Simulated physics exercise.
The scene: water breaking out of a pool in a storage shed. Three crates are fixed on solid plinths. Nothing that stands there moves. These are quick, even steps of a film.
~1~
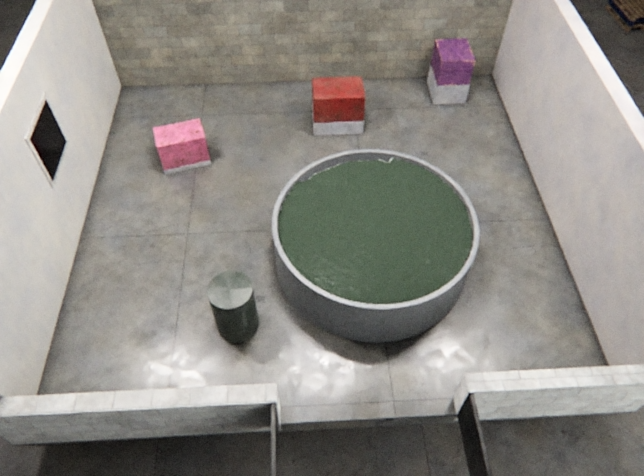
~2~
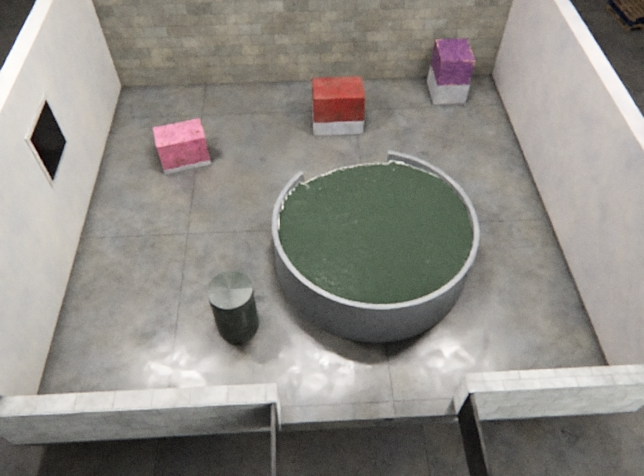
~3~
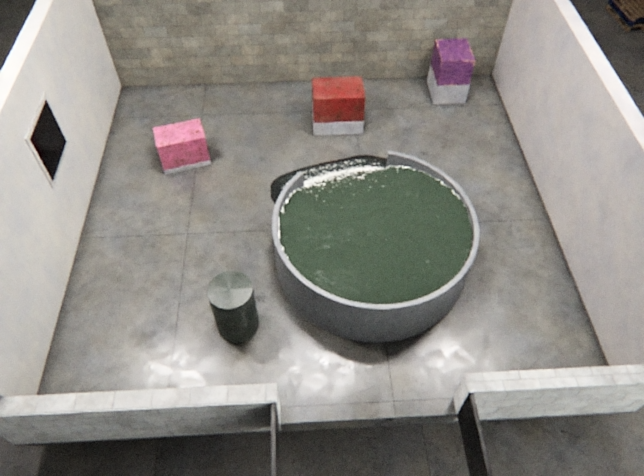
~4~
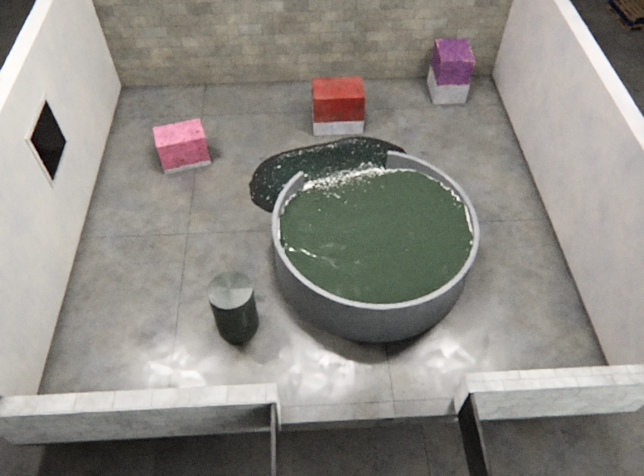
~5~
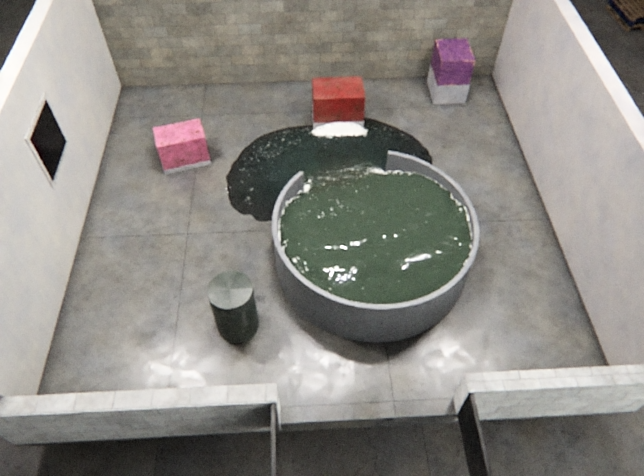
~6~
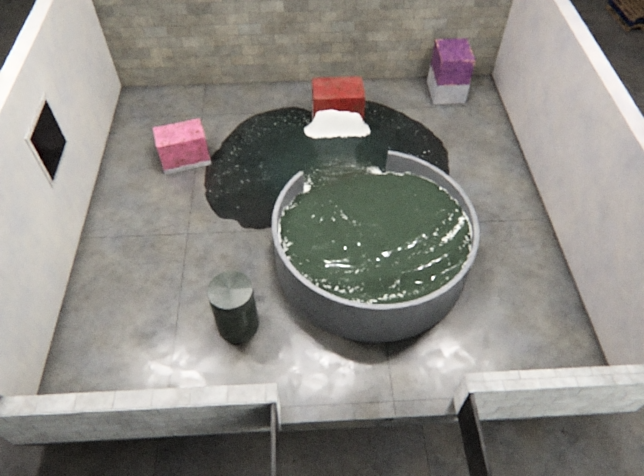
In a storage shed, a round grey tank full of dark green water stands whole and still among coloured blocks and a small cylinder. A gap opens on the tank's far side, and water pours through it, spreading across the floor and splashing white against the red block while ripples cross the tank.
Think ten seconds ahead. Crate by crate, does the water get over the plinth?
The pink crate gets wet; the red crate gets wet; the purple crate stays dry.
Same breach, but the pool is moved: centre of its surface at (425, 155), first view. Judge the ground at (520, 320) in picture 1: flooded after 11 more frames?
Verdict: No water.
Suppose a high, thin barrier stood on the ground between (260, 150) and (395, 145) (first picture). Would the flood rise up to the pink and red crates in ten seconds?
My reading: The pink one ends up wet, the red one is spared.
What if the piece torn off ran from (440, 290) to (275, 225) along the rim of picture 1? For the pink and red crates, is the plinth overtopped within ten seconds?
Pink is wetted; red is spared.
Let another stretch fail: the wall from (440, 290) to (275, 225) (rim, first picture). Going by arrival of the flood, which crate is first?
The pink-painted one.
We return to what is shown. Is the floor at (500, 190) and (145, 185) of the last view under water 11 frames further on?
One after the other: No water, wet.
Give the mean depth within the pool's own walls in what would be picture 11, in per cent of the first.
Some 70 per cent.
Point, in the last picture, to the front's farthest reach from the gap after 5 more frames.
Near (174, 89).
A moment on, water covers 30 % of the floor; the pink crate water round its plinth, the red crate water round its plinth, the purple crate water round its plinth.
Next, water covers 40 % of the floor; the pink crate water round its plinth, the red crate water round its plinth, the purple crate water round its plinth.
Then, water covers 55 % of the floor; the pink crate water round its plinth, the red crate water round its plinth, the purple crate water round its plinth.
Later, water covers 95 % of the floor; the pink crate water round its plinth, the red crate water round its plinth, the purple crate water round its plinth.
In the end, water covers 100 % of the floor; the pink crate was topped, the red crate was topped, the purple crate stayed above the water.
